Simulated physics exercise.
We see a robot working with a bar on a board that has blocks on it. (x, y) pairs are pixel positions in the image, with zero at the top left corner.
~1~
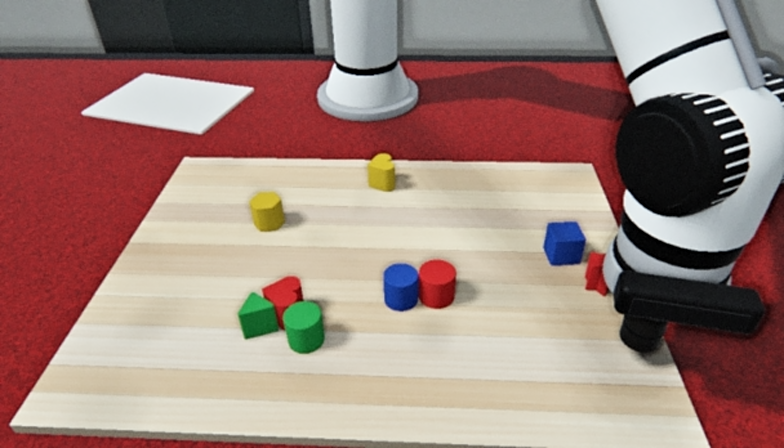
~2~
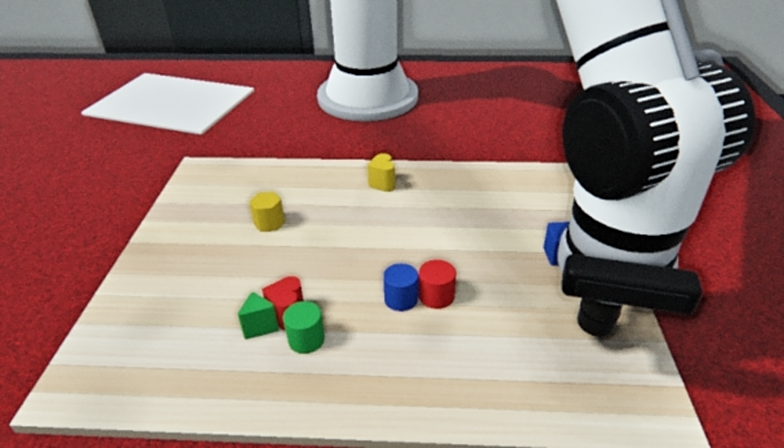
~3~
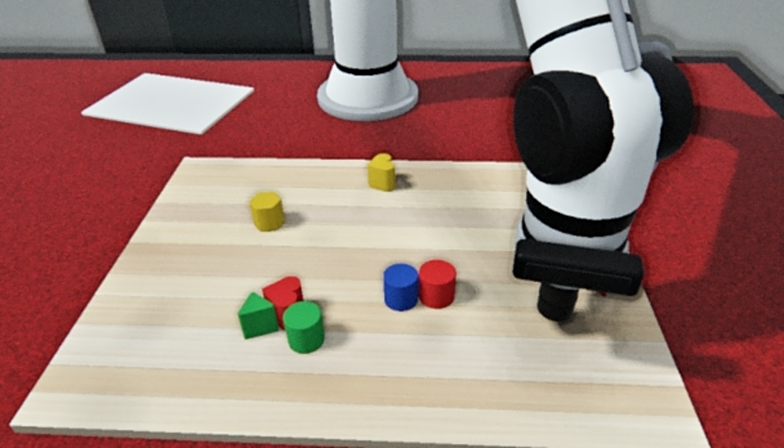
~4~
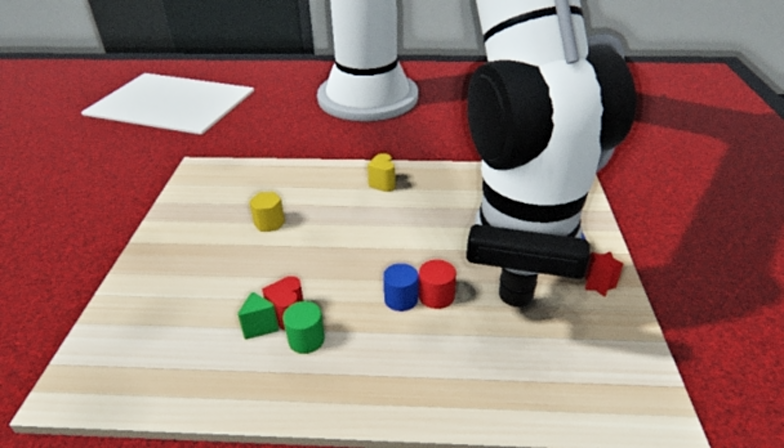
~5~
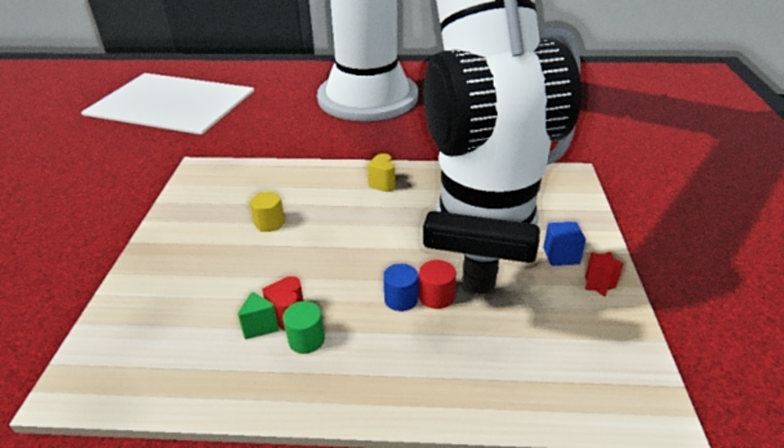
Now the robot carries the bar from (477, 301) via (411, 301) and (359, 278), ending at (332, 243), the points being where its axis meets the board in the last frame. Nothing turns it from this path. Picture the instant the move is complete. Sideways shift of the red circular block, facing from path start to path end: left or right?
Answer: Right.
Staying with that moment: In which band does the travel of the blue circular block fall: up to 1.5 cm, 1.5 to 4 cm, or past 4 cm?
It ends over 4 cm away.
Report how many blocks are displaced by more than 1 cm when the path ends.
A pair of blocks is moved.
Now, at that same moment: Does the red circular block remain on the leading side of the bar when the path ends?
In short: Yes.
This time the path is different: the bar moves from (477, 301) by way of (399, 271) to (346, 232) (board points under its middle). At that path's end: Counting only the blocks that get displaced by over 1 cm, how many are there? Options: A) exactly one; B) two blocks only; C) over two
B: Two blocks only.
What follows on the original path. One third of the way, bar (410, 283); blue circular block (350, 271); red circular block (383, 260).
Two thirds of the way, bar (357, 259); blue circular block (330, 268); red circular block (343, 233).
At the end, bar (330, 227); red heart still; blue circular block (330, 268); red circular block (320, 202).
